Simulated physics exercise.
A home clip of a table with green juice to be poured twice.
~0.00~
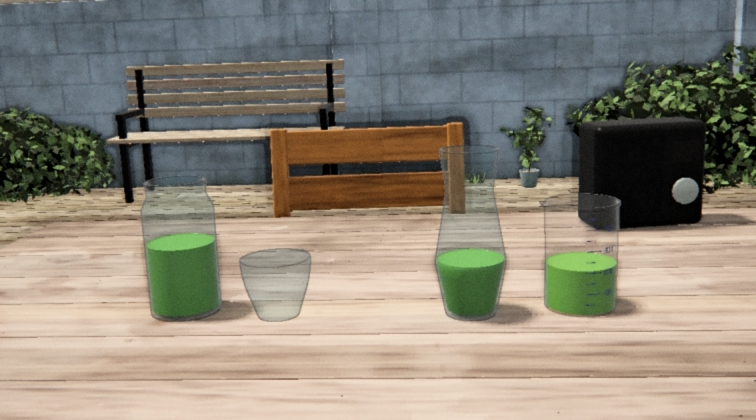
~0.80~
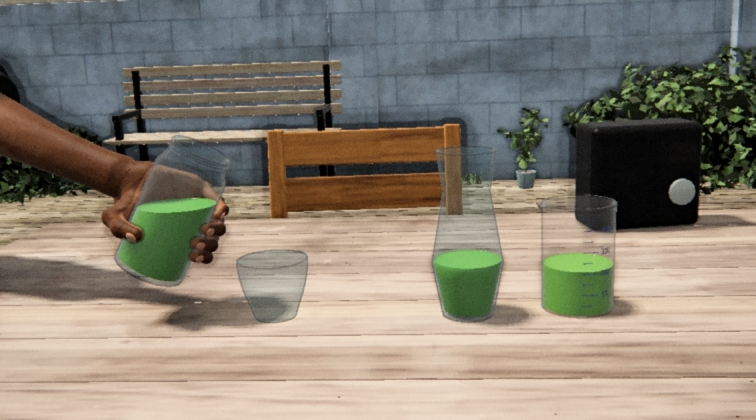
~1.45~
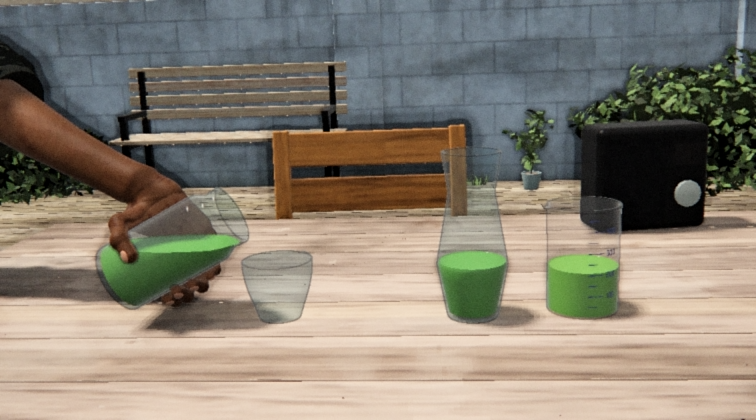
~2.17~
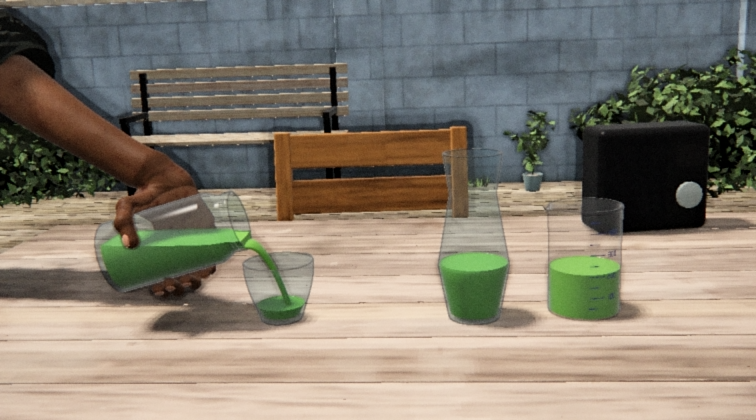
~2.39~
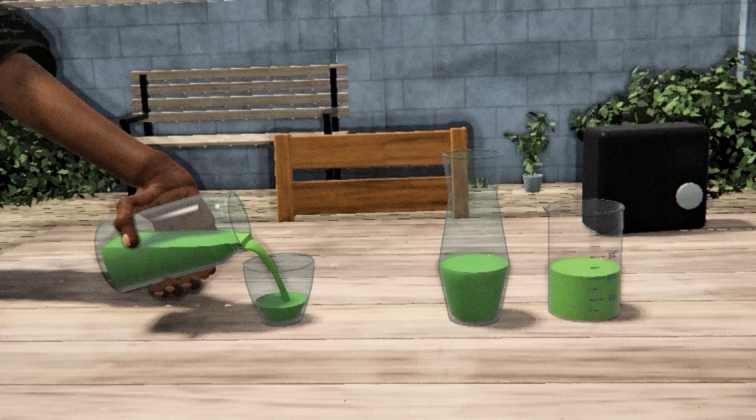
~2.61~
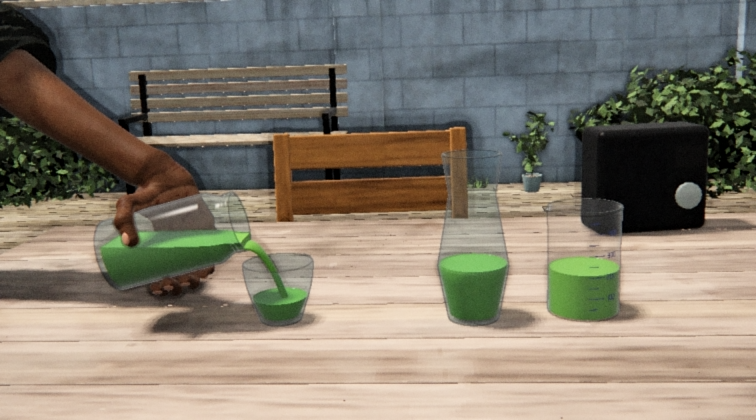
On an outdoor wooden table, a hand lifts the leftmost jar of green juice and tilts it to the right, pouring a thin stream into the empty cup beside it, while the vase and beaker of green juice stand still.
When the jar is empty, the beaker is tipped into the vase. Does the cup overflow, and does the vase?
The cup spills over the rim and the vase holds everything.
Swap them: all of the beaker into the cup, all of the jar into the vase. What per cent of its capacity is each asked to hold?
Near 110 and 100 in a hundred.
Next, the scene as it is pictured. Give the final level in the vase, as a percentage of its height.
I make it 75 per cent.
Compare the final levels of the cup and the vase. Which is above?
It is the right one.
By 5.2 s, the cup is nearly full.
By 8.8 s, the cup is full to the brim with a puddle round it.
By 16.8 s, the cup is full to the brim with a puddle round it; the vase is about three quarters full.
